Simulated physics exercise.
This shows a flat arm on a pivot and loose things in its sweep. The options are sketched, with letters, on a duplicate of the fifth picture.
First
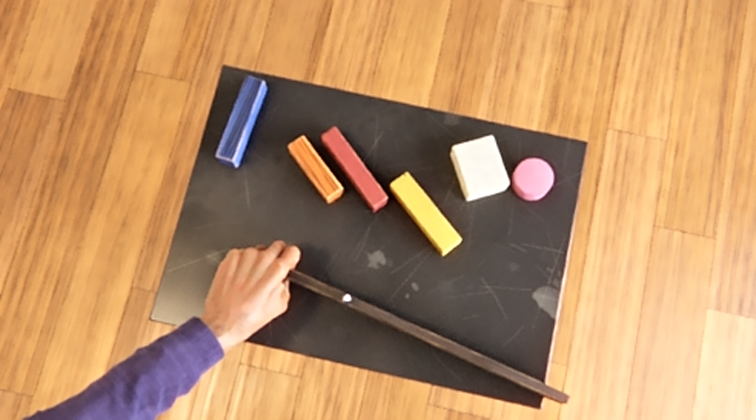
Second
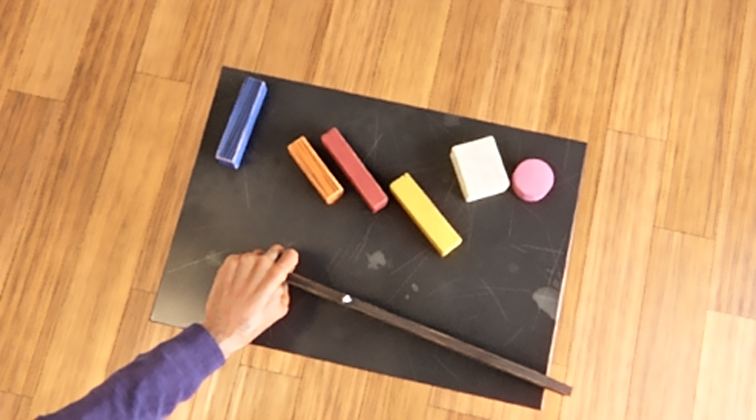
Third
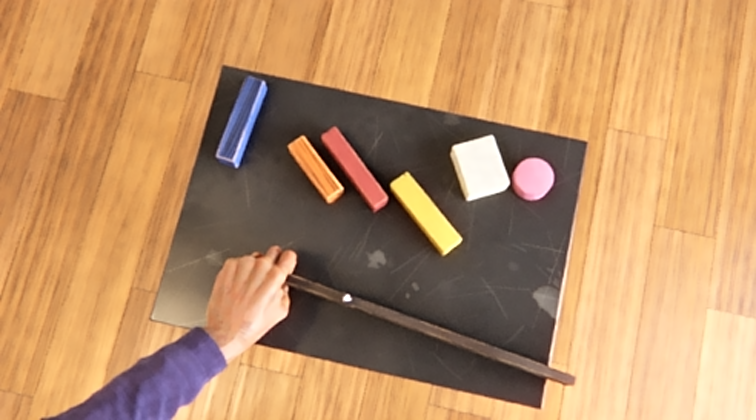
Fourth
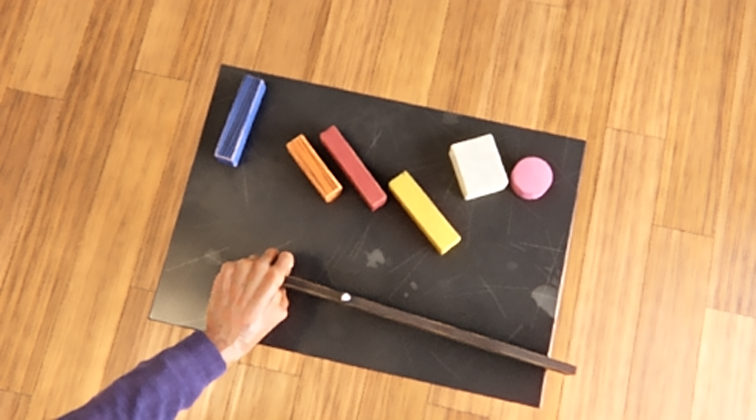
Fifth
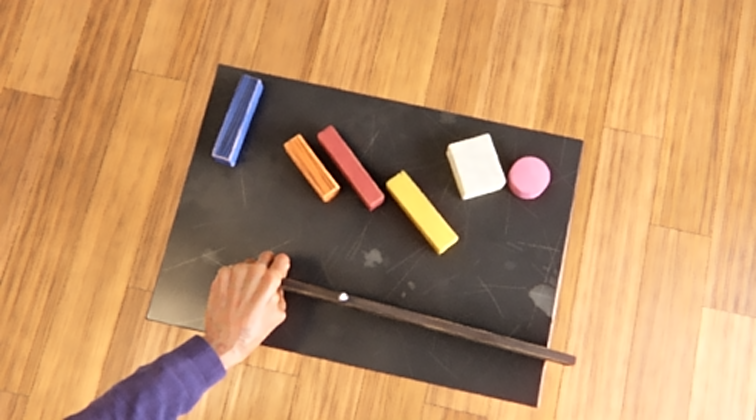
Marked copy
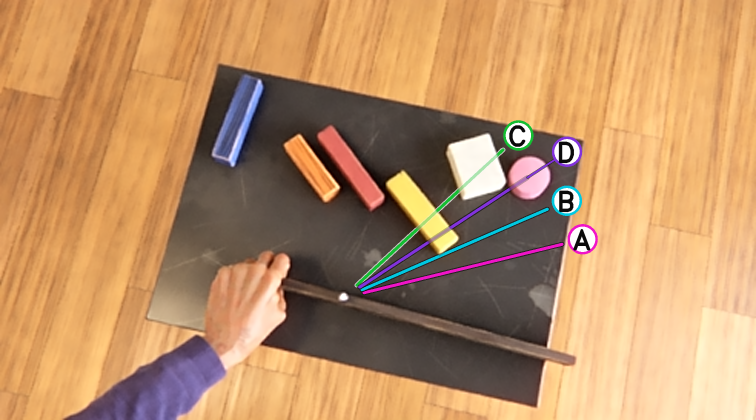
A hand slowly swings the dark arm's right end slightly upward below the colored blocks.
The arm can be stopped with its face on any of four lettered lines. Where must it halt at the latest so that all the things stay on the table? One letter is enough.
It can go as far as C.
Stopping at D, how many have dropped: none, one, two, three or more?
The count is none.
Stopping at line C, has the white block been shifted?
By then, yes.
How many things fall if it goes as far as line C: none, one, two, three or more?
The count is none.
On the copy, A at (464, 269); B at (456, 249); C at (431, 216); D at (445, 231).
On C. First, arm (466, 284); blue stick (238, 121); pink tin (528, 178).
Then, arm (451, 242); yellow bar (418, 207); blue stick (238, 121).
Finally, arm (433, 216); pink tin (495, 131); white block (460, 153); nothing has fallen.
By contrast, A is safe but short; B is safe but short; D is safe but short.
